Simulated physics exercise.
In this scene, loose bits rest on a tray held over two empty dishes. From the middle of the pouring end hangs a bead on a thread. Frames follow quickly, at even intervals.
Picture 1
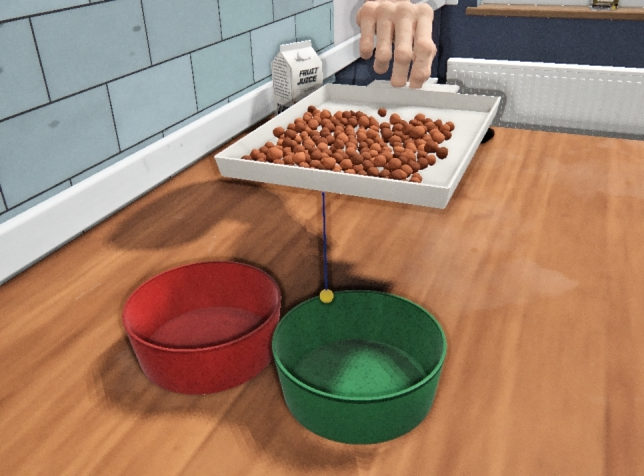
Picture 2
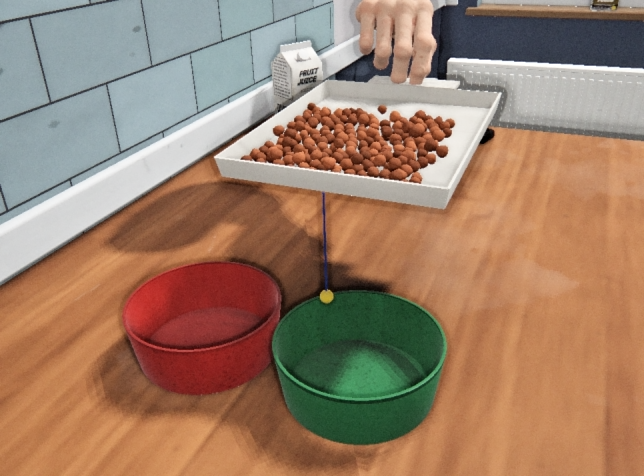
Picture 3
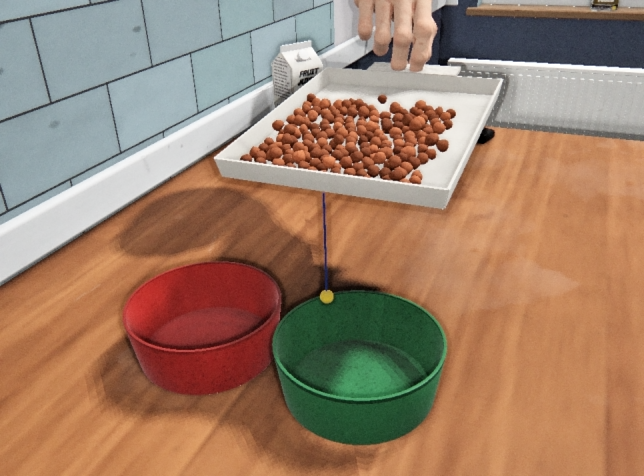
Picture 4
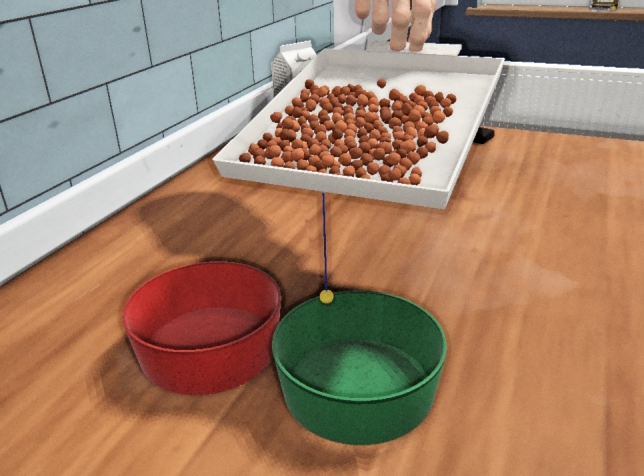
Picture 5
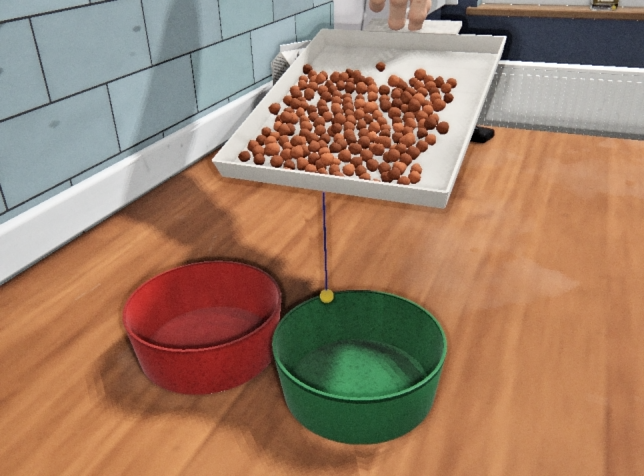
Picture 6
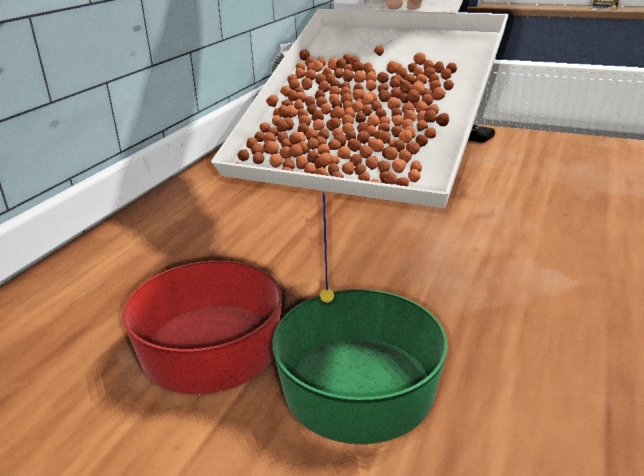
The clip opens on a hand at the far edge of a white tray of reddish-brown pellets, held level above empty red and green dishes. The tray's far edge then rises steadily, tilting it toward the viewer, while the hand moves up out of view and the pellets remain on the tray.
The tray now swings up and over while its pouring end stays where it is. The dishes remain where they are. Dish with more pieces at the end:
The right one.
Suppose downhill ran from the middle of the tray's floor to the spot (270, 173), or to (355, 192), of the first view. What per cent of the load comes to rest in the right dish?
Roughly 10 percent first and 50 percent second.
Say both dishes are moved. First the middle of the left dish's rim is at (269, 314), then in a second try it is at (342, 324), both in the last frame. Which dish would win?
The dish to the left, then the dish to the left.
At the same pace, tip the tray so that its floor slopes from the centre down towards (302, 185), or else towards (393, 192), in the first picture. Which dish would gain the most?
The first tilt favours the dish to the left, the second the dish to the right.
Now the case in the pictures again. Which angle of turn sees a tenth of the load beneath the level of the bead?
115° or so.
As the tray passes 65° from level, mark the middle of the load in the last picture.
In the last view, the load is centred near (324, 112).
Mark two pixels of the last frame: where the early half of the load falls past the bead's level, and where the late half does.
I'd place the first part at (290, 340) and the rest at (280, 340).
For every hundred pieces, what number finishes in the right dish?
It comes to about 40 per cent of the load.
Just after the last frame, tray tipped steeply; almost all on the tray; just a few in the right dish; just a few in the air.
A moment on, tray tipped past a quarter turn; almost all on the tray; just a few in the right dish; just a few outside both.
Further on, tray tipped past a quarter turn; roughly half in the right dish; roughly a quarter in the left dish; roughly a third outside both.
When it is over, tray tipped past a quarter turn; roughly half in the right dish; roughly a quarter in the left dish; roughly a third outside both.
